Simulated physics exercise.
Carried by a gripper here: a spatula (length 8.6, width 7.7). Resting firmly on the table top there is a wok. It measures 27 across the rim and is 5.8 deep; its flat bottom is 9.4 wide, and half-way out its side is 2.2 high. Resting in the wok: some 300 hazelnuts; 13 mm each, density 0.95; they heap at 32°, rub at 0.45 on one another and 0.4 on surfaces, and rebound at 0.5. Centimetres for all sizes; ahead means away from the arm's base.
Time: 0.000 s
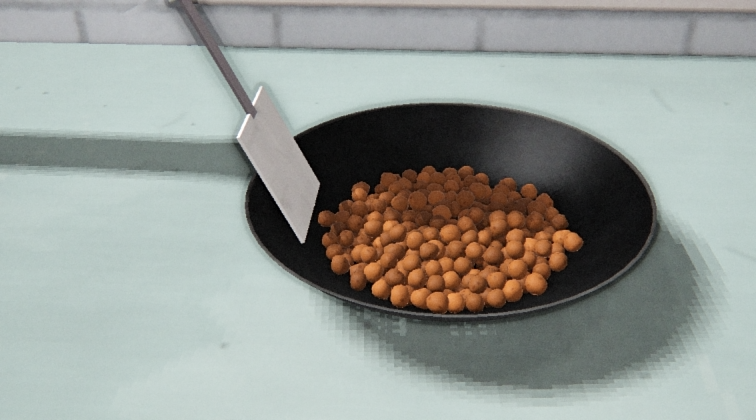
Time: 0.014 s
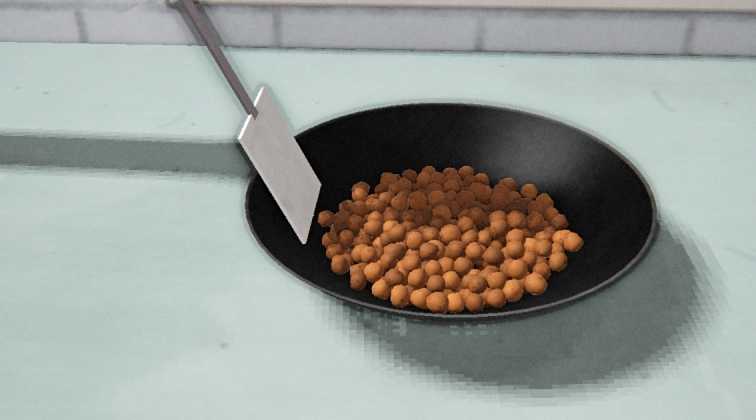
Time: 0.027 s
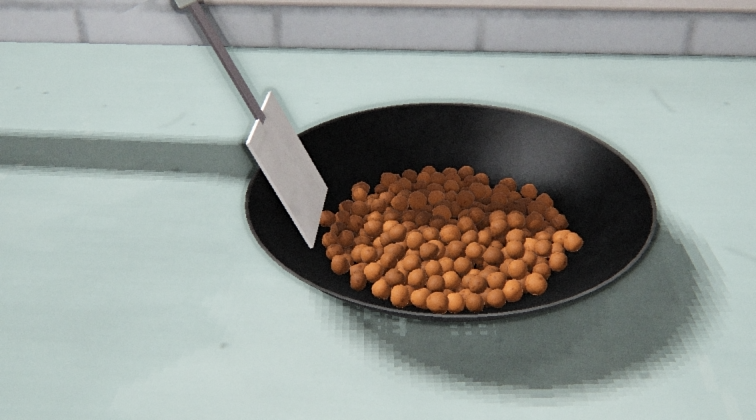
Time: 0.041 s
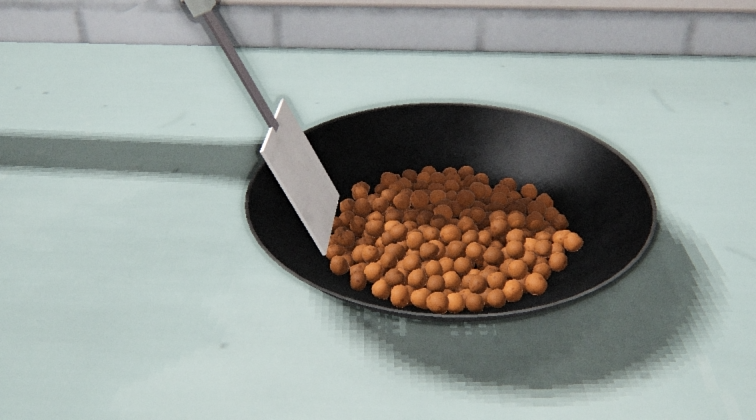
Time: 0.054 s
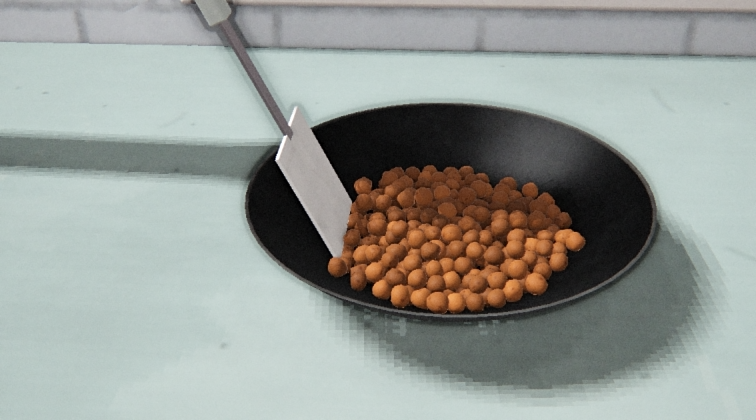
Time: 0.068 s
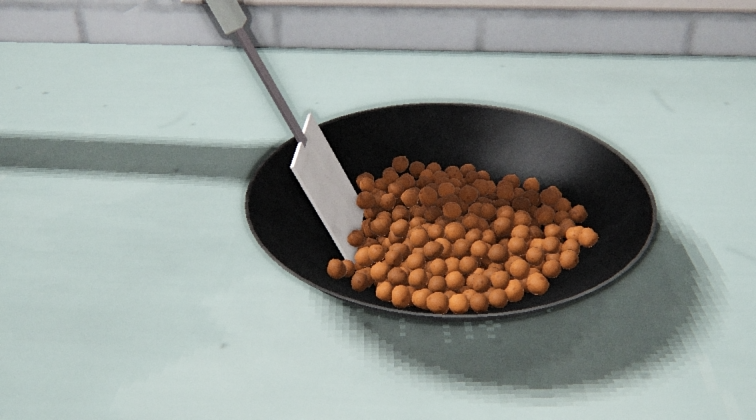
A metal spatula slid down into a black wok from the left and pushed into a heap of round brown nuts, nudging them a little to the right while the wok stayed still on the pale green table.
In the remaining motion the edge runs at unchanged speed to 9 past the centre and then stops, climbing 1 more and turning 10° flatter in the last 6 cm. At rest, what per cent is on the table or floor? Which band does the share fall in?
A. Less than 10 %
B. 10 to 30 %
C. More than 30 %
Option C: More than 30 %.
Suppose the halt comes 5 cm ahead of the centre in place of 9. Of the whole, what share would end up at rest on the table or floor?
Changed stop: Approx. 5 %.
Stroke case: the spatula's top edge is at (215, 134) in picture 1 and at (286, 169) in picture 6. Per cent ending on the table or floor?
I'd put it at roughly 40 per cent.
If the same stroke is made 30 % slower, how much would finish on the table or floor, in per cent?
Estimated result: Some 25 %.
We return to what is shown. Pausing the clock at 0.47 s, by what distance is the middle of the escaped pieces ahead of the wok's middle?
That distance is around 20 cm.
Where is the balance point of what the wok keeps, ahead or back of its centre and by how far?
It sits near 3.5 centimetres ahead of centre.
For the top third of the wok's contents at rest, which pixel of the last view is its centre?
You'll find it at about (572, 223).
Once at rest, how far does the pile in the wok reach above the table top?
Height at the end: Around 6.5 cm.
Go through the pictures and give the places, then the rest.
Spatula top edge at (250, 110), sloping 65°; upper third of the load around (442, 223), from x 325 to 575, top at y 175; 305 in the wok, in the first frame.
Spatula top edge at (252, 111), sloping 65°; upper third of the load around (442, 223), from x 325 to 575, top at y 175, in the second frame.
Spatula top edge at (259, 116), sloping 65°; upper third of the load around (442, 223), from x 325 to 575, top at y 175, in the third frame.
Spatula top edge at (273, 124), sloping 65°; upper third of the load around (438, 224), from x 335 to 575, top at y 175, in the fourth frame.
Spatula top edge at (287, 132), sloping 65°; upper third of the load around (443, 223), from x 340 to 575, top at y 170, in the fifth frame.
Spatula top edge at (301, 139), sloping 65°; upper third of the load around (455, 224), from x 335 to 590, top at y 165; 305 in the wok, in the sixth frame.
By 0.15 s, sloping 65°, highest piece 7 above the table; 304 in the wok, 1 on the blade or in flight.
By 0.23 s, sloping 62°, highest piece 8 above the table; 295 in the wok, 10 on the blade or in flight.
By 0.47 s, sloping 55°, highest piece 7 above the table; 181 in the wok, 121 on the table or floor, 3 on the blade or in flight.
By 1.52 s, sloping 55°, highest piece 6 above the table; 181 in the wok, 124 on the table or floor.
Final count, 181 in the wok, 124 on the table or floor. That is 41 % on the table or floor.
